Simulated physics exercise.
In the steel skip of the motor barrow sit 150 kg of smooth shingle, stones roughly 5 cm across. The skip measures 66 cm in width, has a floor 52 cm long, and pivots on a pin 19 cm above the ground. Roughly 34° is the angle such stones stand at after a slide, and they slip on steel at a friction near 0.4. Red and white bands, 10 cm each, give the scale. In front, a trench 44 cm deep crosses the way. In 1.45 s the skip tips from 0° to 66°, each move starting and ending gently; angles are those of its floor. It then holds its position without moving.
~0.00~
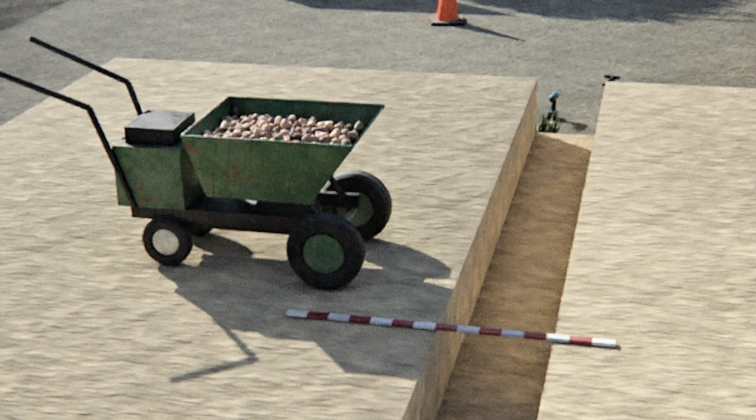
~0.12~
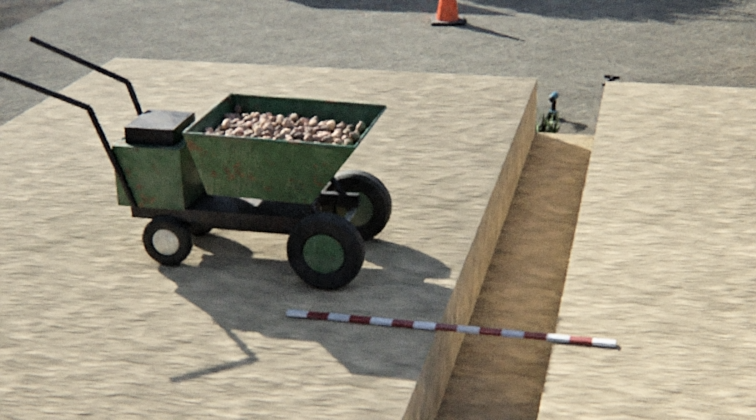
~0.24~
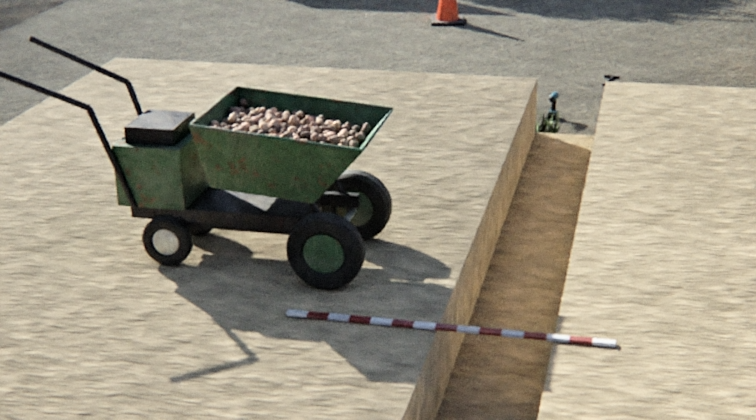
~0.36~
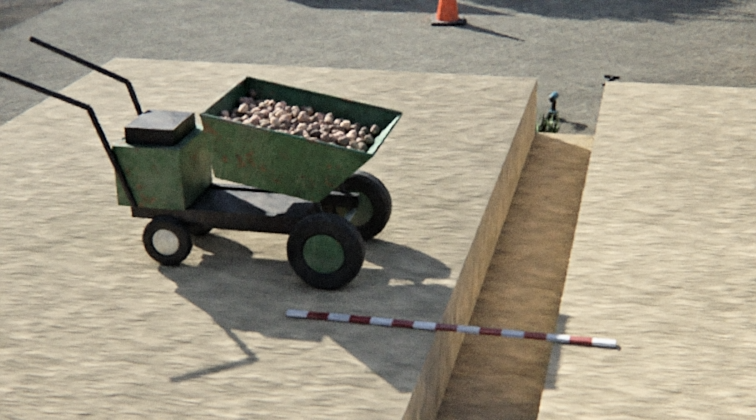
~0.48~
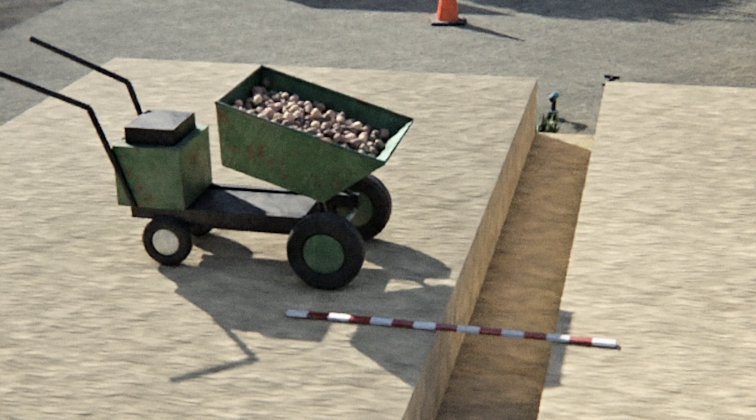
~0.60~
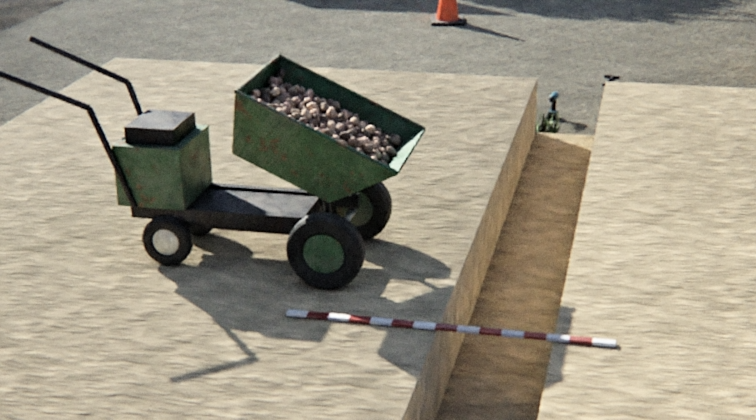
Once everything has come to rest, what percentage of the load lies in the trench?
100 %.
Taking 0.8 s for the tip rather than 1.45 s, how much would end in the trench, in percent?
I'd put it at some 100 in a hundred.
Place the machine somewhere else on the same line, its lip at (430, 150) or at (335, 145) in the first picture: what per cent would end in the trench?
The first gives about 60 percent and the second about 95 percent.
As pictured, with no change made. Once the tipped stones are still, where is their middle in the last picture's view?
At about pixel (511, 343) in the last view.
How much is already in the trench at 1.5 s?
By that moment, roughly 40 per cent of the load.
After 1.1 s the floor is at 56°; 100 % in the skip; the foremost stones are at (447, 196).
After 1.5 s the floor is at 66°; 61 % in the skip, 1 % short of the trench, 38 % in the trench; the foremost stones are at (555, 348).
After 1.9 s the floor is at 66°; 32 % in the skip, 68 % in the trench; the foremost stones are at (558, 344).
After 3.8 s the floor is at 66°; 0 % in the skip, 100 % in the trench; the foremost stones are at (556, 357).
